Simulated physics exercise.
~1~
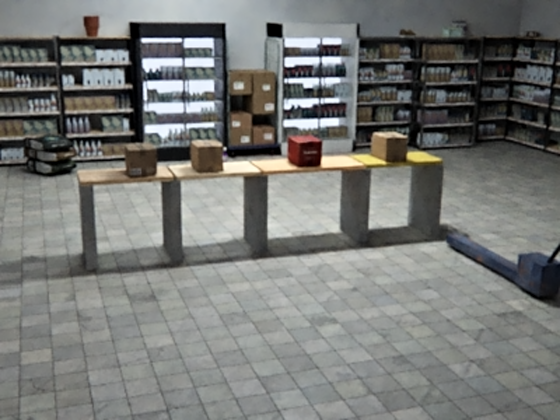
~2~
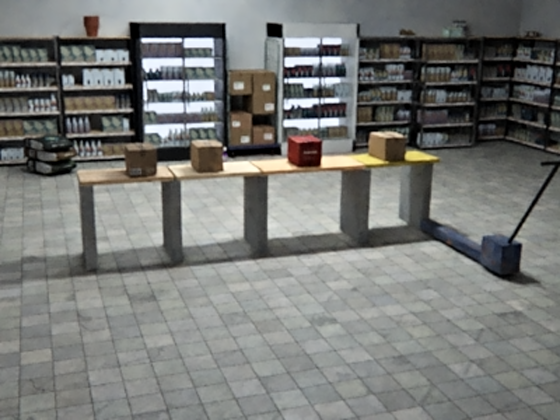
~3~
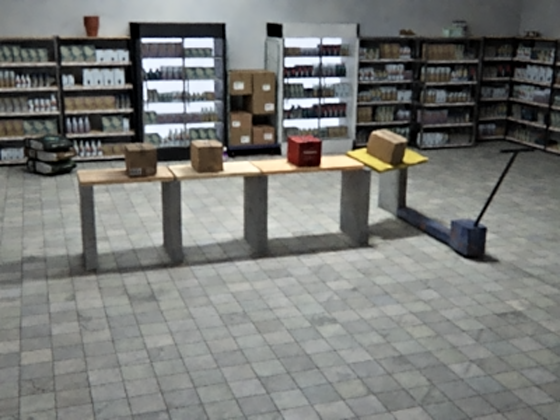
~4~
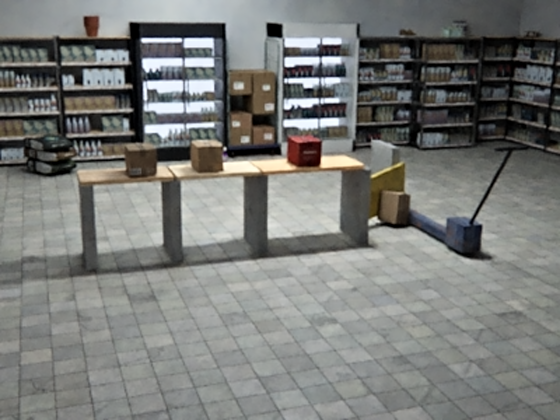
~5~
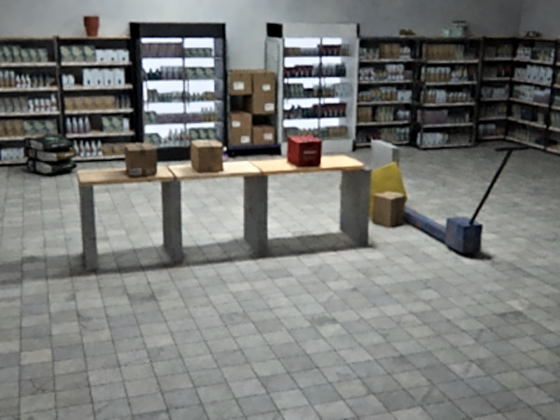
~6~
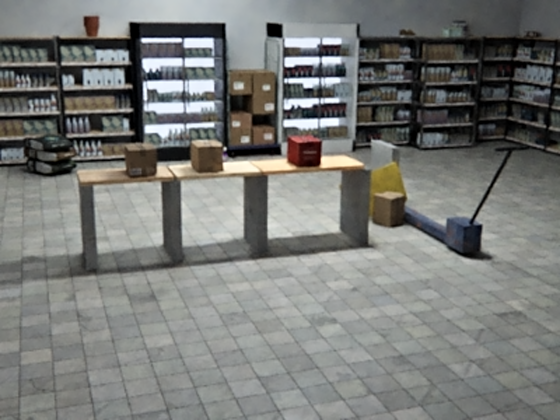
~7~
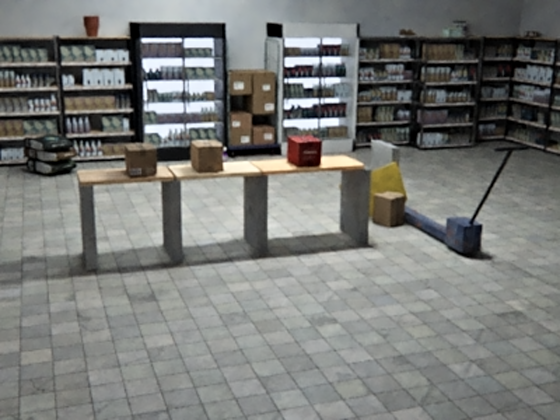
A blue floor jack knocks out the end support, dropping the yellow board and its carton.
